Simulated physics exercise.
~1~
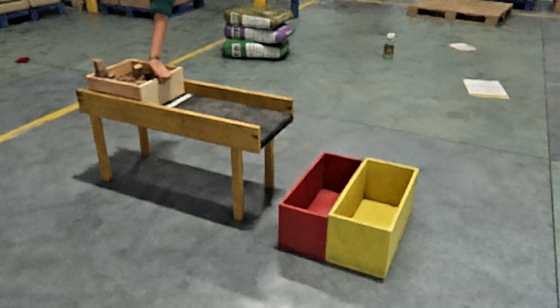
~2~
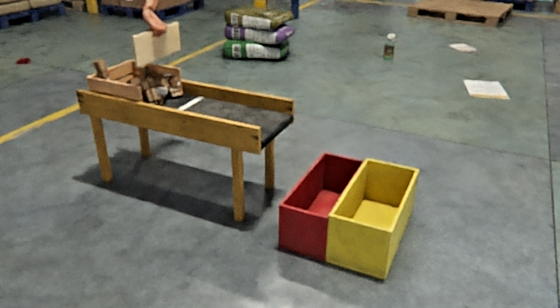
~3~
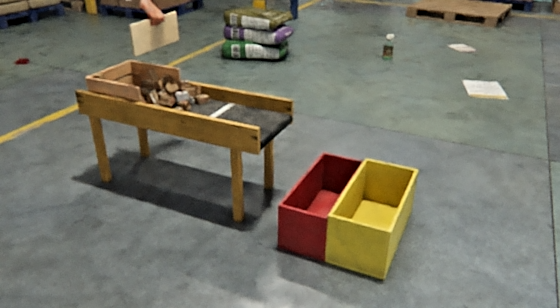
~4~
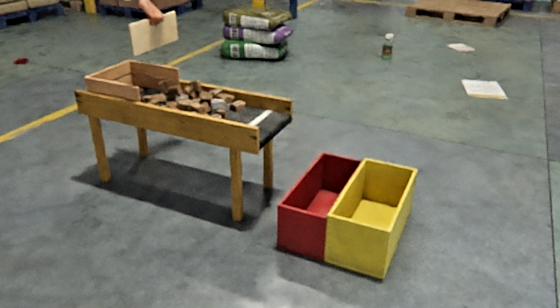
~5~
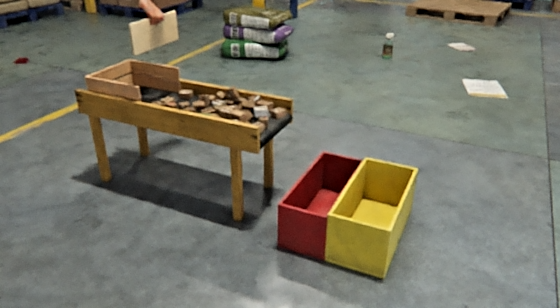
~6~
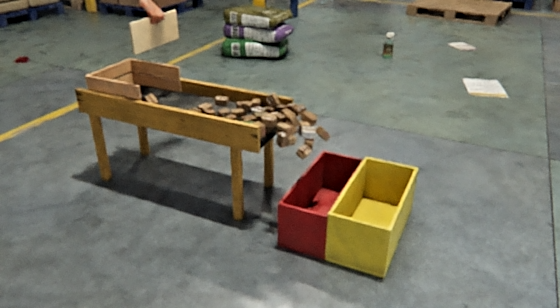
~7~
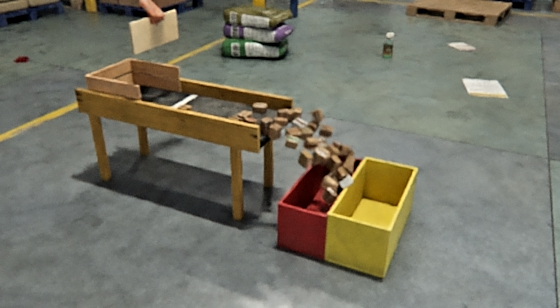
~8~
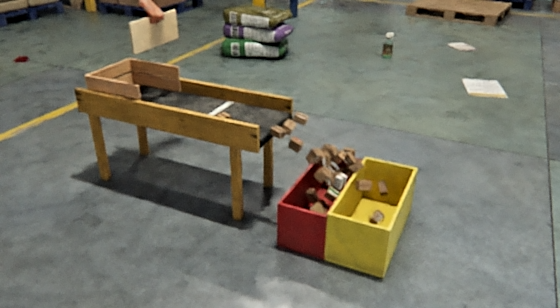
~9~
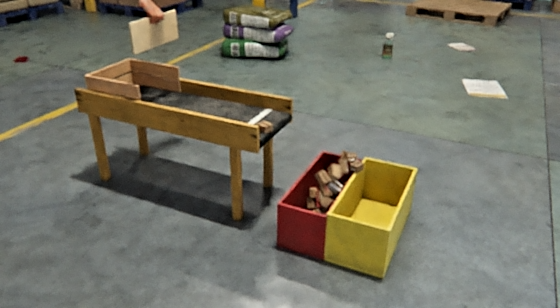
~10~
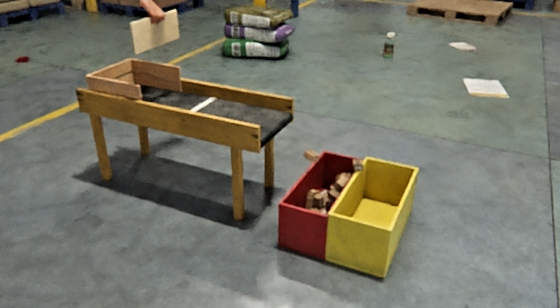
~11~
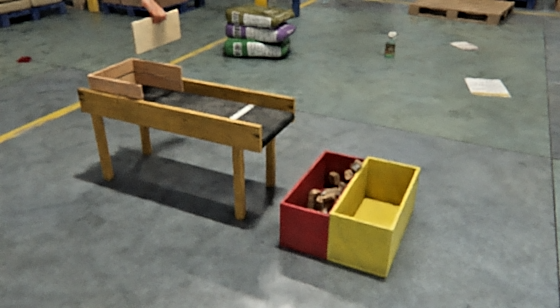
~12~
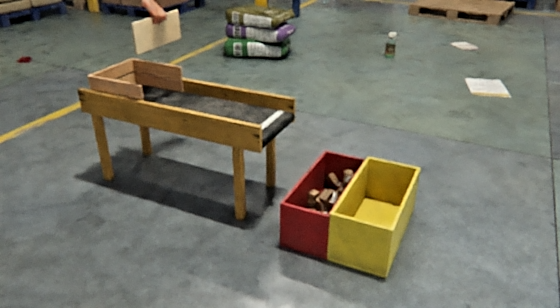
A hand lifted a board at the front of a wooden pen, and a heap of small brown blocks rode the dark belt rightward, tumbled off the end, and landed mostly in the red bin, with a few dropping into the yellow one.
